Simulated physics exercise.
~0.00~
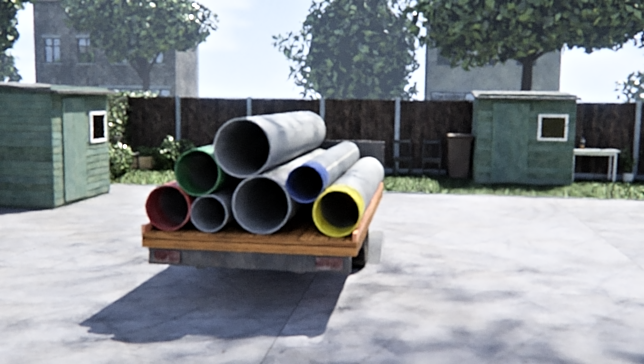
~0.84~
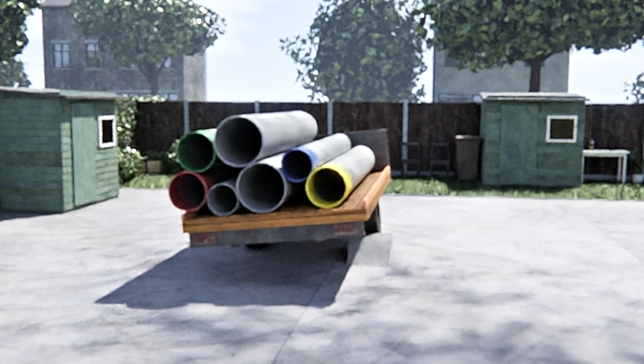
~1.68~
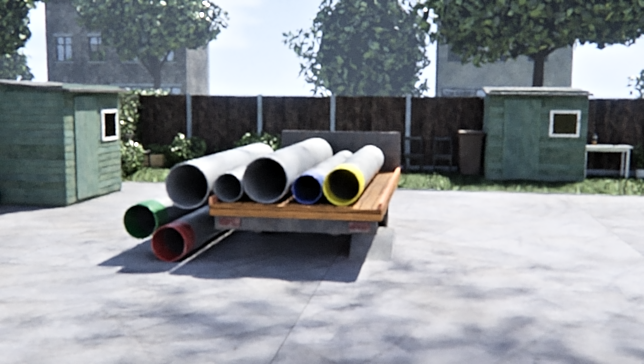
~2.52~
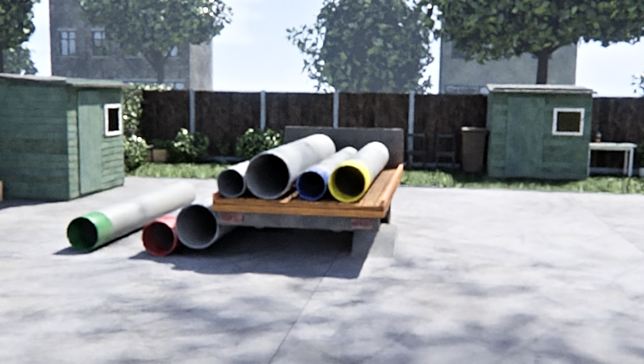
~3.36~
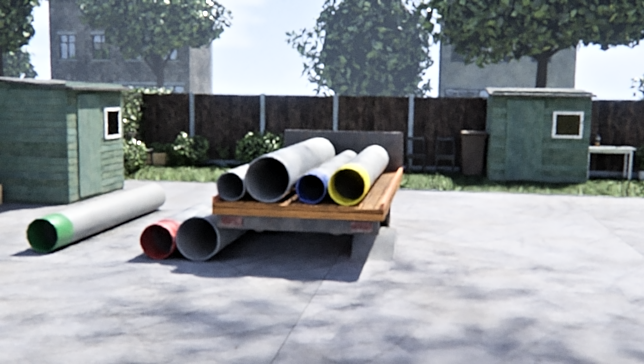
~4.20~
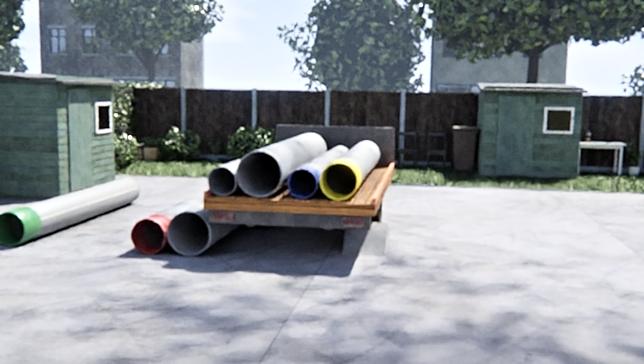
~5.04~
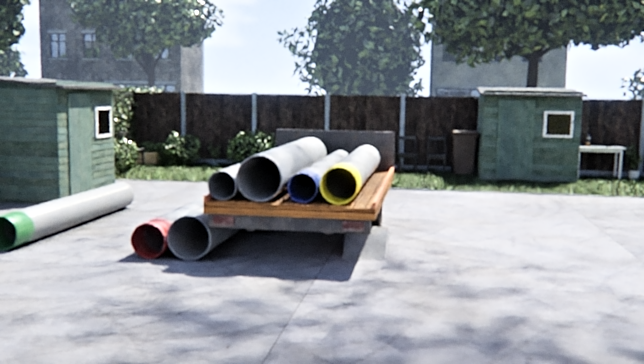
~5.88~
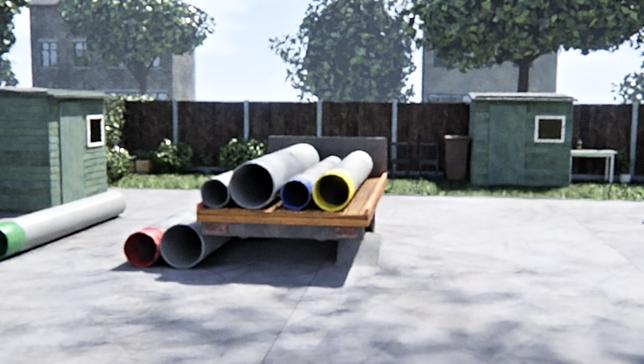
In a paved yard between two green sheds, a small trailer stacked with loose pipes tilted and levelled out, and the red, green and one plain grey pipe tumbled off the left side onto the ground, while the blue and yellow ones stayed aboard.
